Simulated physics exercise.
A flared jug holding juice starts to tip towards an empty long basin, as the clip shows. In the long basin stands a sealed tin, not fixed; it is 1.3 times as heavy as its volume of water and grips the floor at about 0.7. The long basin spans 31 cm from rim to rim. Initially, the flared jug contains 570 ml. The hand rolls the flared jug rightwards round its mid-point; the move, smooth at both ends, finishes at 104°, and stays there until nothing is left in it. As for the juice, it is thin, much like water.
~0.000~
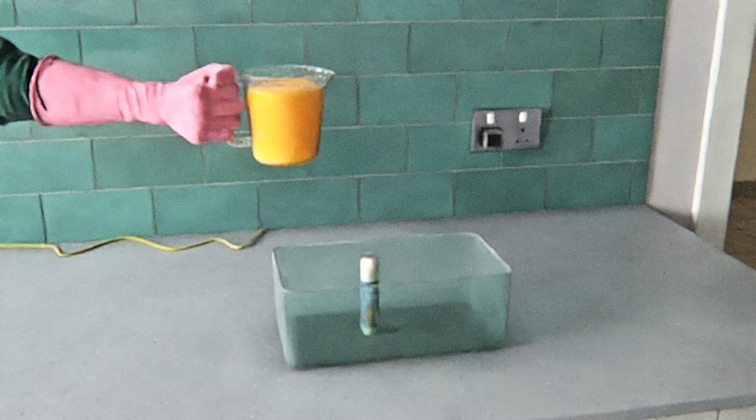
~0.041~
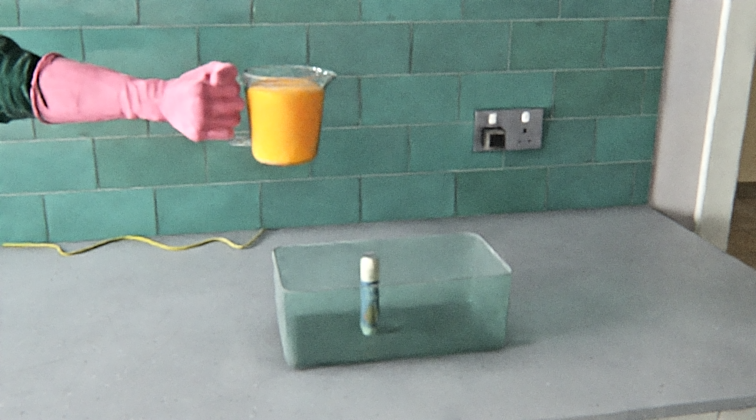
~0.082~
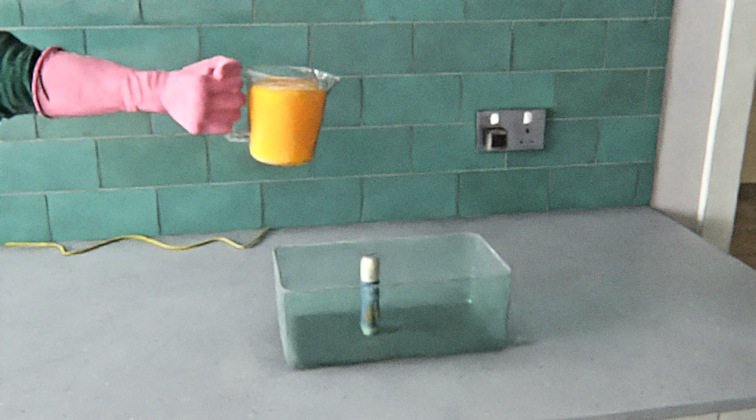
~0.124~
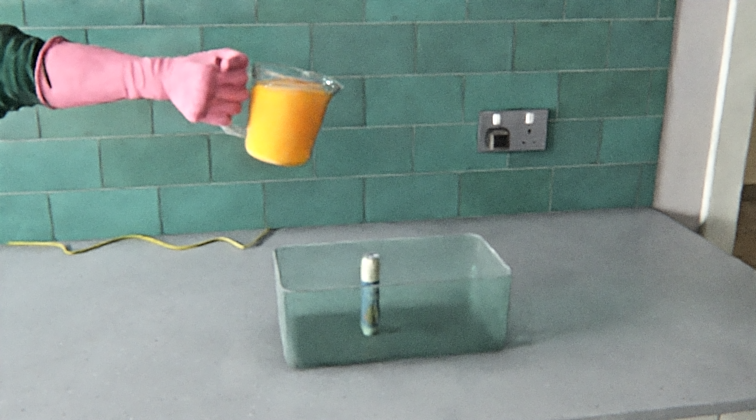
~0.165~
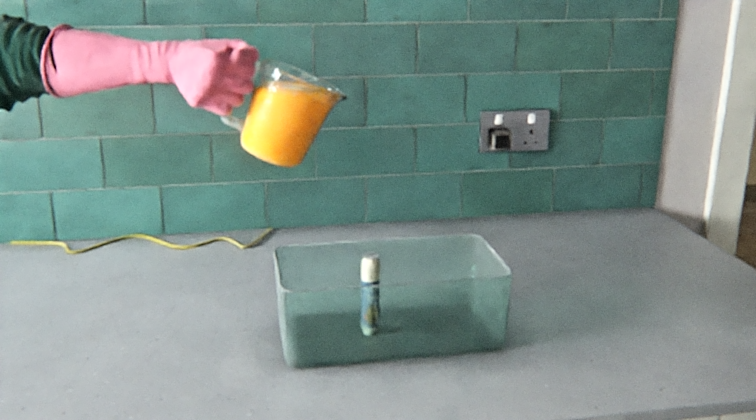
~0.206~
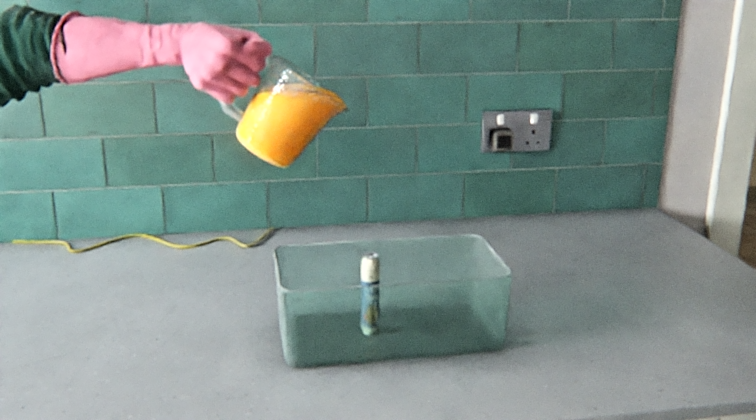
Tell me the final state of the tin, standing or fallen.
The tin ends standing.
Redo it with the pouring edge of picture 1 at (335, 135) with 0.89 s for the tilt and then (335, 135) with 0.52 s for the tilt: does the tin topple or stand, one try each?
The tin overturns the first time and overturns the second time.
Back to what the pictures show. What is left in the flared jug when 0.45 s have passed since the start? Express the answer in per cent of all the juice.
Portion remaining: Approx. 48 per cent.
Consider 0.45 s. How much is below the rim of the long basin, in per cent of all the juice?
Around 9 percent.
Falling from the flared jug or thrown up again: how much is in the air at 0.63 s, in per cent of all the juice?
Near 28 per cent, I'd say.
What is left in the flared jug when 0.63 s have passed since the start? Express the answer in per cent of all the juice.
10 in a hundred, give or take.
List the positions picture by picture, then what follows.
In the first frame, it leans 0°; its right rim is at (335, 72); the juice meets the walls at (245, 86) and (322, 84); the long basin's rim runs from (277, 270) to (494, 253); the tin's top is at (370, 259).
In the second frame, it leans 2°; its right rim is at (336, 74); the juice meets the walls at (246, 86) and (323, 84).
In the third frame, it leans 6°; its right rim is at (340, 78); the juice meets the walls at (249, 84) and (326, 86).
In the fourth frame, it leans 14°; its right rim is at (344, 86); the juice meets the walls at (254, 83) and (330, 89).
In the fifth frame, it leans 24°; its right rim is at (348, 96); the juice meets the walls at (257, 86) and (337, 92).
In the sixth frame, it leans 35°; its right rim is at (350, 109); the juice meets the walls at (252, 101) and (344, 100); 1 per cent is over the edge.
By 0.45 s the tilt is 99° and 48 per cent is still to pour; the tin stands where it began.
By 0.63 s the tilt is 104° and 10 per cent is still to pour; the tin stands where it began.
By 0.82 s the tilt is 104° and 1 per cent is still to pour; the tin stands where it began.
By 1.02 s the tilt is 104° and 0 per cent is still to pour; the tin stands where it began.
At rest the tin stands where it began.
